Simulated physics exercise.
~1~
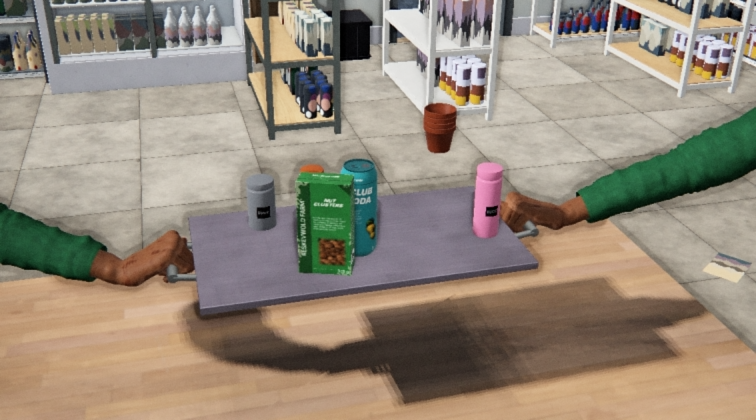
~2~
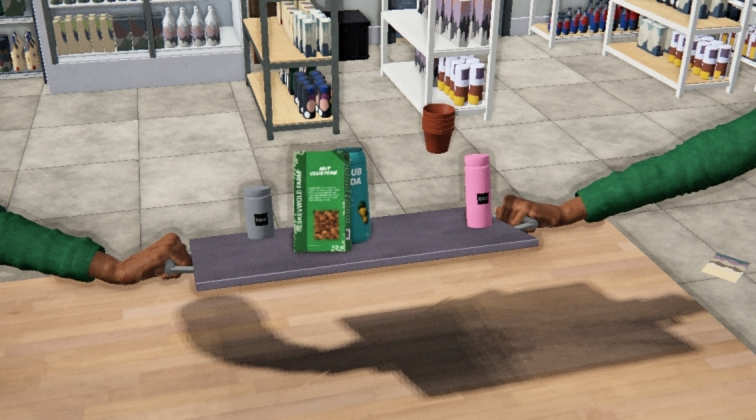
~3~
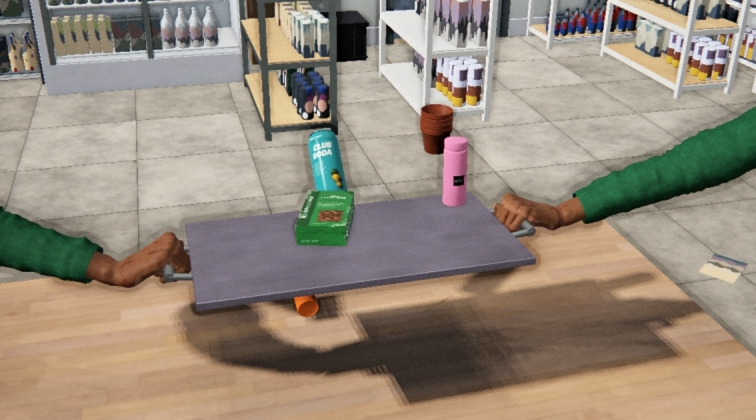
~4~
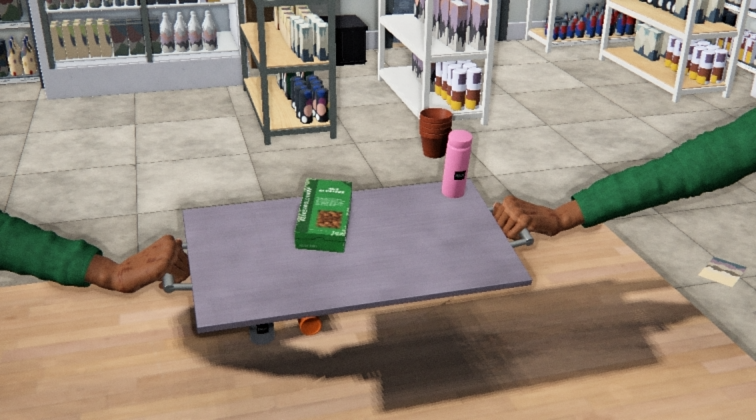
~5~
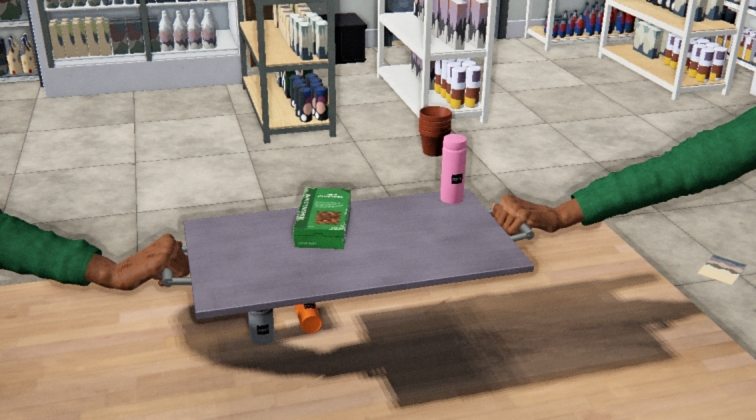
Two hands held a flat, rimless tray and tilted it, so the orange and grey shakers and the turquoise can slid off while the green packet toppled over, and it ended nearly level with the packet lying flat and the pink shaker still standing.
